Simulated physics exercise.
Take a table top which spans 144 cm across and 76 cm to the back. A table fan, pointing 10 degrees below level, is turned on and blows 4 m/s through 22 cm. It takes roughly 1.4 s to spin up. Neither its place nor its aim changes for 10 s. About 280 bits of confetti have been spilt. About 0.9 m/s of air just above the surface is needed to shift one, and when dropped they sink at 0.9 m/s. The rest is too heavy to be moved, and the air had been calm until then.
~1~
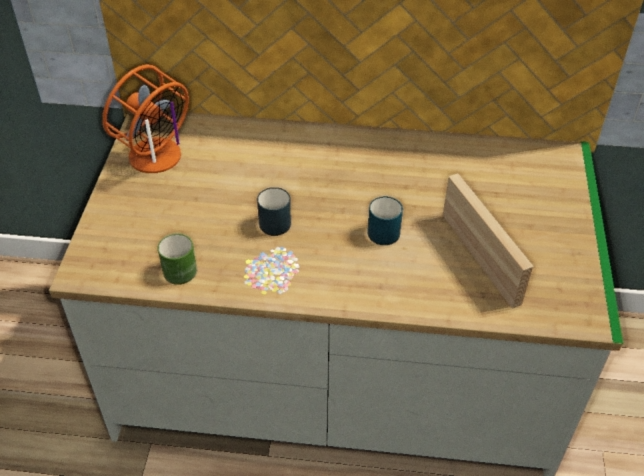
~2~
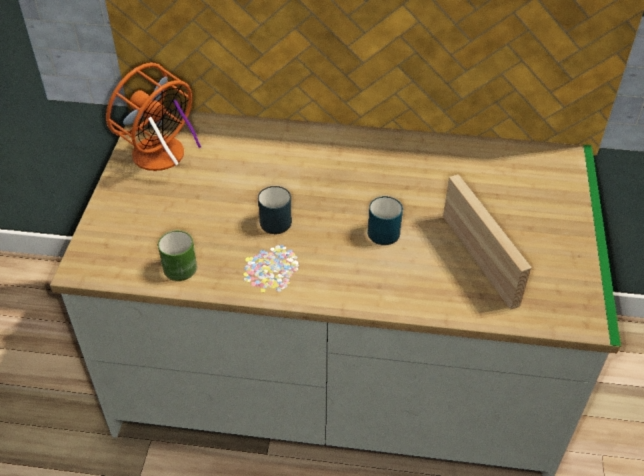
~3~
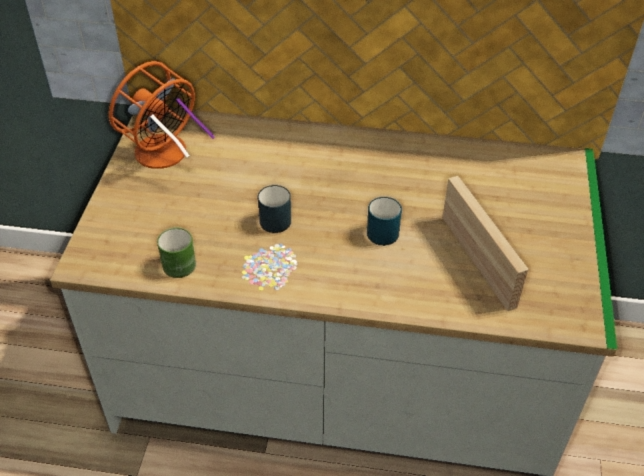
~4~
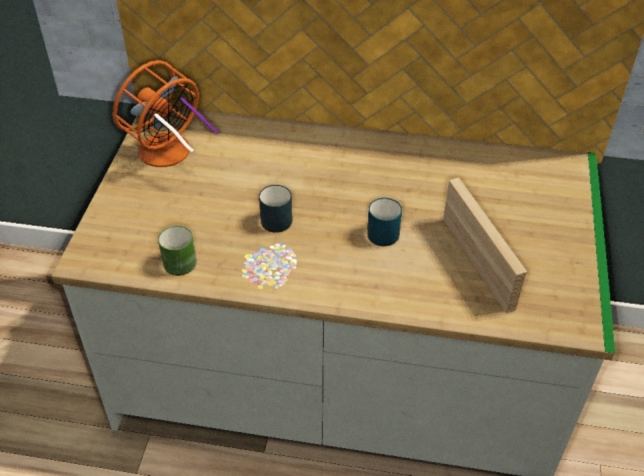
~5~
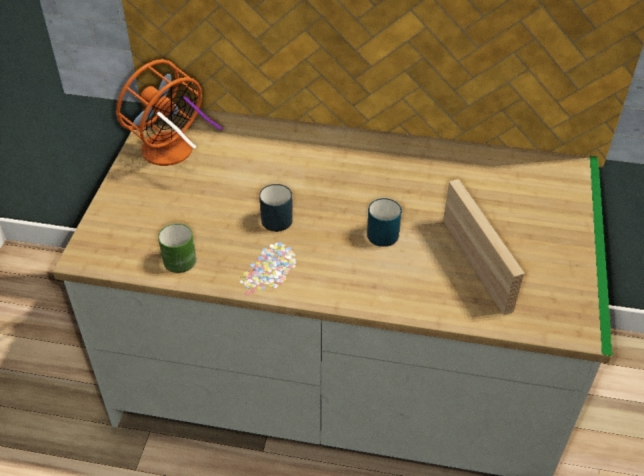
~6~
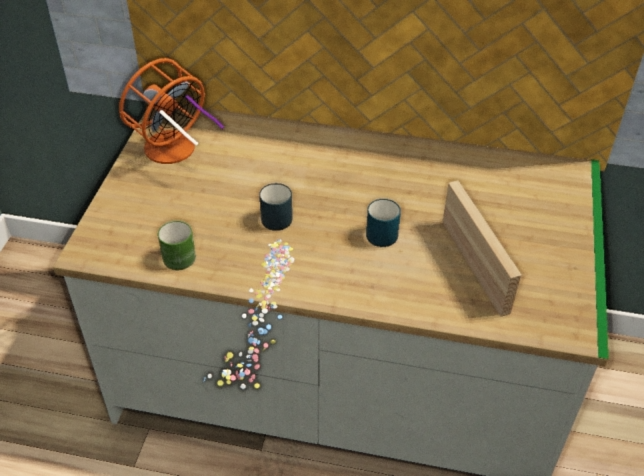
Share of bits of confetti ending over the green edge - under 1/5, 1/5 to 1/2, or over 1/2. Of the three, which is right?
Under twenty percent.
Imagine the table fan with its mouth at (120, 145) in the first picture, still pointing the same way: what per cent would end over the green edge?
The share would be near 0 %.
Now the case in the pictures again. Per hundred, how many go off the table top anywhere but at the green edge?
I would say close to 100 %.
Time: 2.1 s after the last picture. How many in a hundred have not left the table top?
Estimate: Near 0 percent.
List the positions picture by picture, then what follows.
In the first picture, the middle of the bits of confetti is near (273, 270), none has stirred yet and the mouth of the table fan is at (147, 111).
In the second picture, the middle of the bits of confetti is near (273, 267), none has stirred yet and the green edge is centred on (605, 234).
In the third picture, the middle of the bits of confetti is near (271, 266), none has stirred yet, the top of a mug is at (274, 196) and the top of a mug is at (175, 240).
In the fourth picture, the middle of the bits of confetti is near (271, 265) and none has stirred yet.
In the fifth picture, the middle of the bits of confetti is near (270, 268), the farthest in sight from the table fan is at (280, 283) and about 25 % have left their places.
In the sixth picture, the middle of the bits of confetti is near (275, 268), the farthest in sight from the table fan is at (252, 335) and about 50 % have left their places.
Then, 0.9 s after the last picture, 22 % are on the move or not yet settled, 0 % are over the green edge.
Then, 2.1 s after the last picture, 0 % are on the move or not yet settled, 0 % are over the green edge.
Then, 4.4 s after the last picture, 0 % are on the move or not yet settled, 0 % are over the green edge.
Then, 8.9 s after the last picture, at the end, 0 % are over the green edge.
